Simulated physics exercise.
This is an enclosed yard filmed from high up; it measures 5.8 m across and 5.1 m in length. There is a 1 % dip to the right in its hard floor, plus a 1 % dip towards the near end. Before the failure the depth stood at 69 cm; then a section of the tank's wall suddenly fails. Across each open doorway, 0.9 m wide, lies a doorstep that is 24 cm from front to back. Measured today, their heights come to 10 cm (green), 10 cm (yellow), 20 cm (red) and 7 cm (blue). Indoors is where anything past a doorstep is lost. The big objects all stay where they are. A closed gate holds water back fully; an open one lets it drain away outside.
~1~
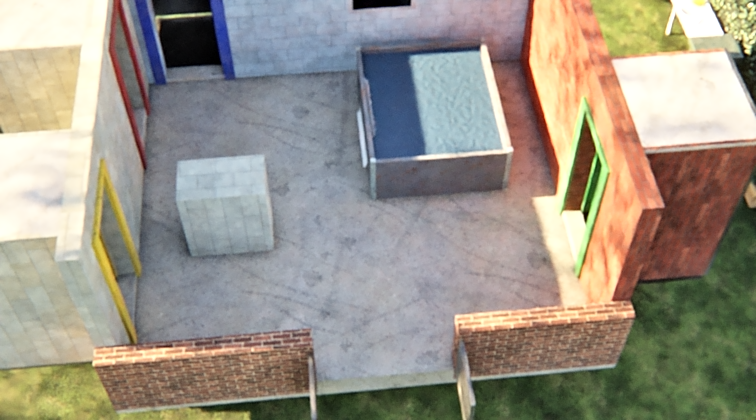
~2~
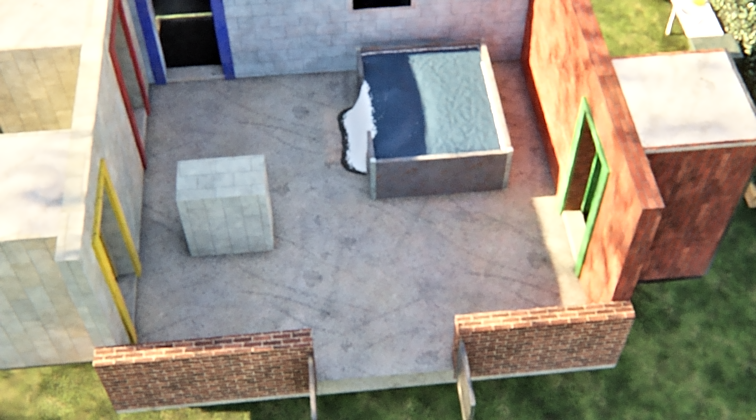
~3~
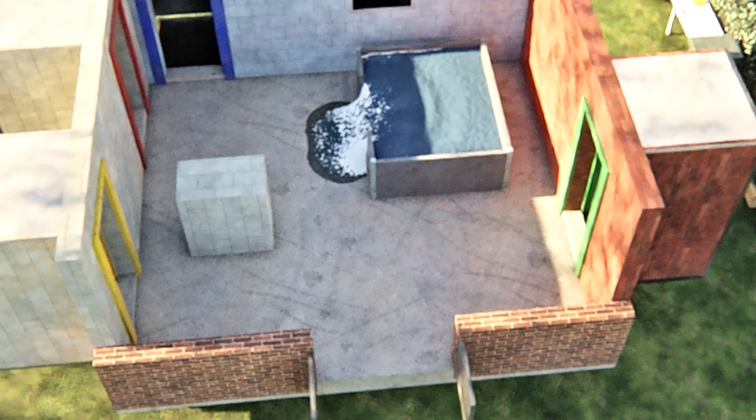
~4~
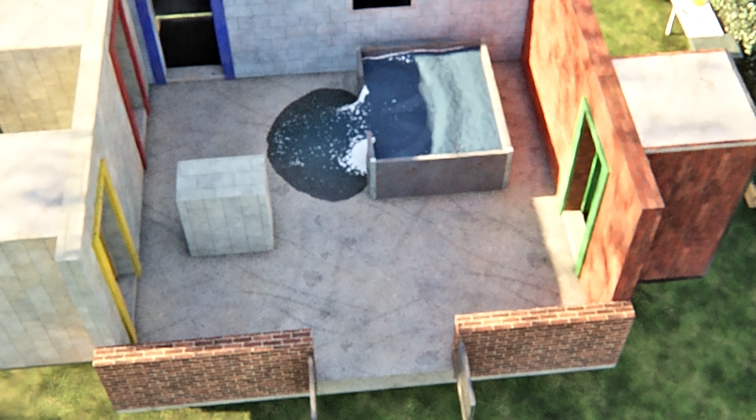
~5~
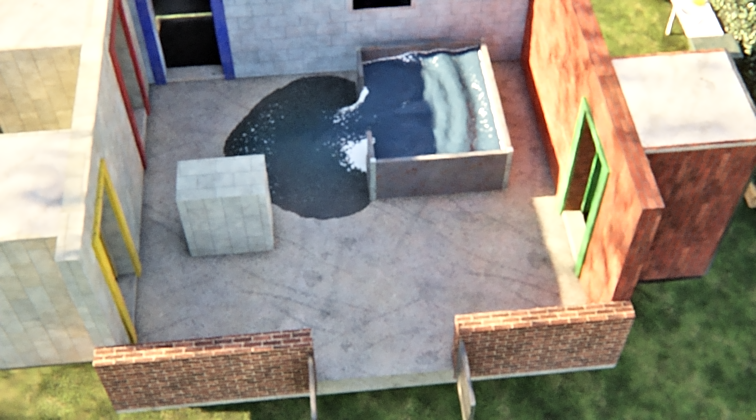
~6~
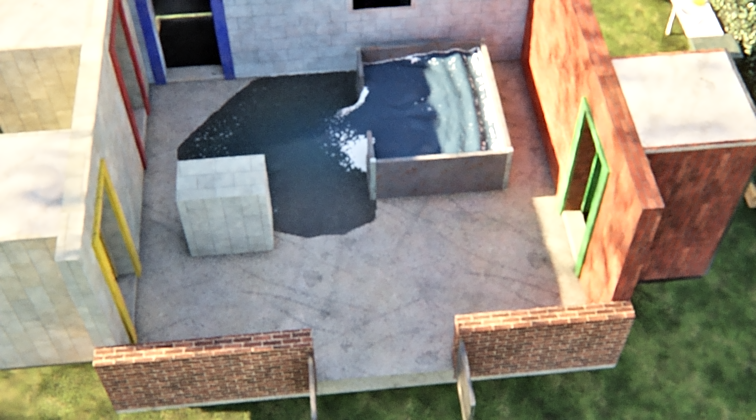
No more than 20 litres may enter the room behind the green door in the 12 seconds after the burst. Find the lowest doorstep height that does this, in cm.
The lowest height is about 5.5 cm.
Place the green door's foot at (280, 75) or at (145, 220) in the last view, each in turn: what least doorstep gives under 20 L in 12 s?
Minimums: About 12.0 cm and 26 cm.
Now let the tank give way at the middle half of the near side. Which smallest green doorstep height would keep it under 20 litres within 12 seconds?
Then something near 13.5 cm.
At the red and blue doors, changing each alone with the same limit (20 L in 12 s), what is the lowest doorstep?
About 24 cm at red and 20 cm at blue.
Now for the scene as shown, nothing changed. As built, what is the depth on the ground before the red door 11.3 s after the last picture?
About 5.5 cm.
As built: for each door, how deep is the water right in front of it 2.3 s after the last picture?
Door by door in centimetres - green 0, yellow 6, red 25, blue 20.
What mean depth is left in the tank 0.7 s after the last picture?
Close to 46 cm deep on average.
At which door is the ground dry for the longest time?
I'd say the green door.
Then, 0.7 s after the last picture water covers 35 % of the floor, deepest (42 cm) near (150, 85); it has not reached the green door.
Then, 2.3 s after the last picture water covers 55 % of the floor, deepest (25 cm) near (208, 190); it has not reached the green door.
Then, 11.3 s after the last picture water covers 95 % of the floor, deepest (16 cm) near (519, 61); 10 cm at the green door, 0 litres in over its 10 cm doorstep.
At the green door as built, the water peaked near 10 cm, 10.9 s after the last picture.
Run again over the same 12 s with other heights there, 33 litres in over 4.5 cm, 12 litres over 6.5 cm. The limit of 20 litres is kept from about 5.5 cm up.
